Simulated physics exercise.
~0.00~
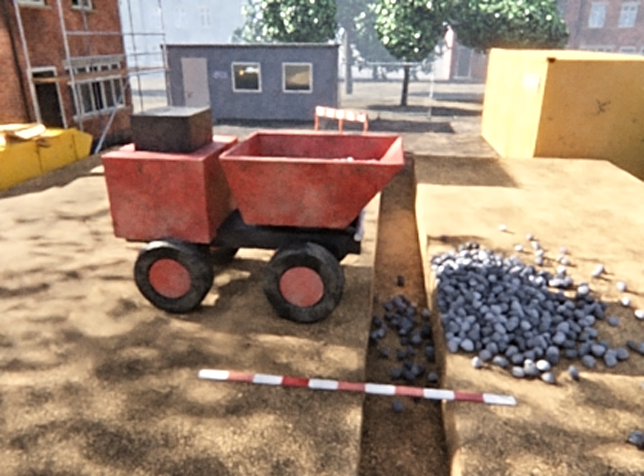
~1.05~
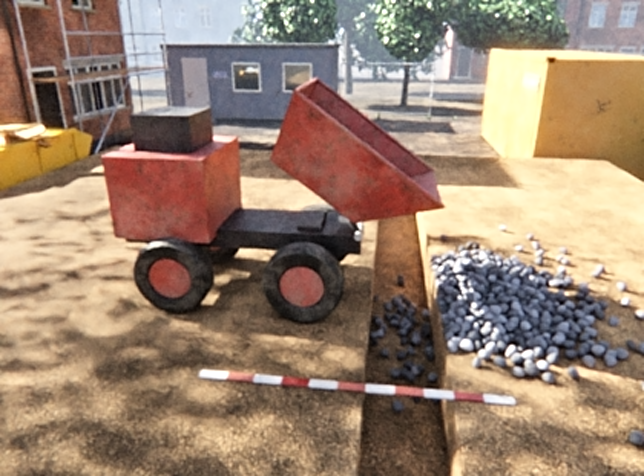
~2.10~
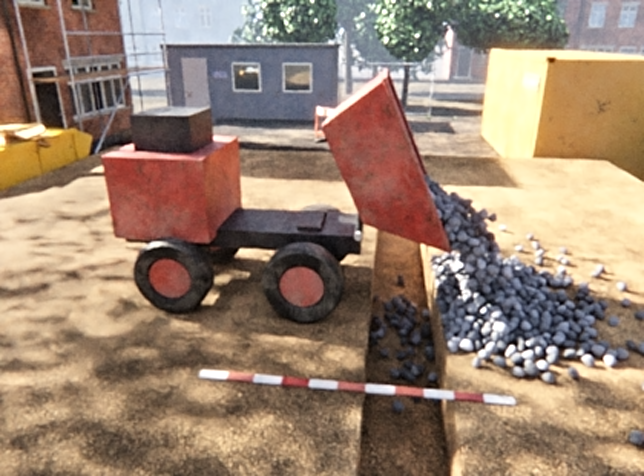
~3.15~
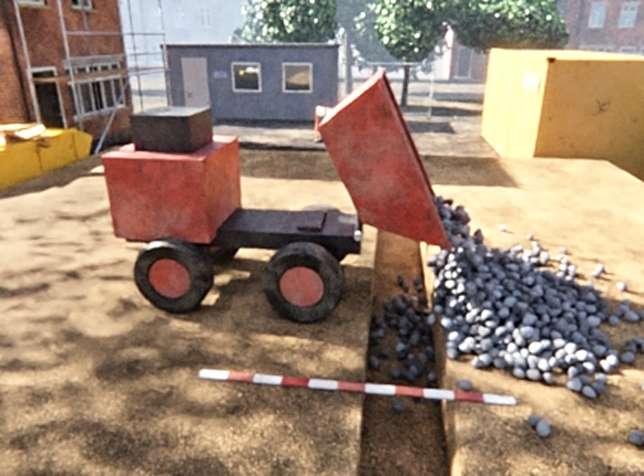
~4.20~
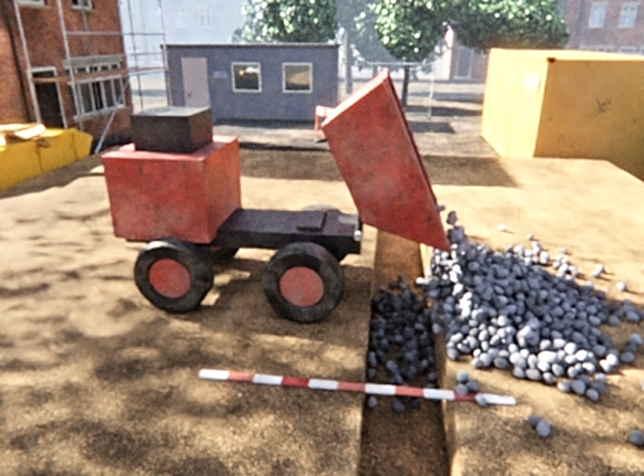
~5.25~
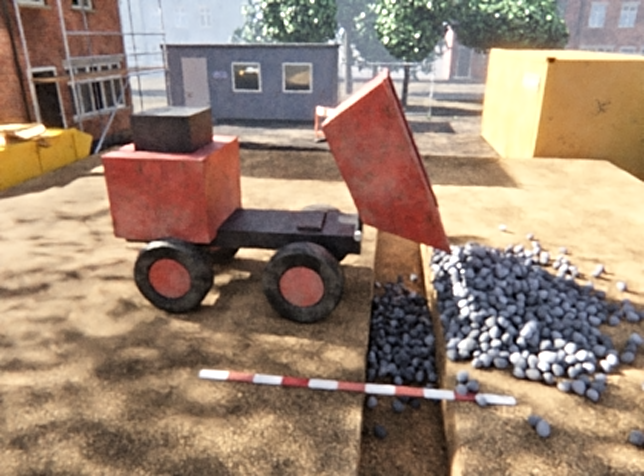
Small red dumper tipping its skip rightward, grey stones pouring onto the heap beyond a trench, some dropping in, skip ending raised, emptied.
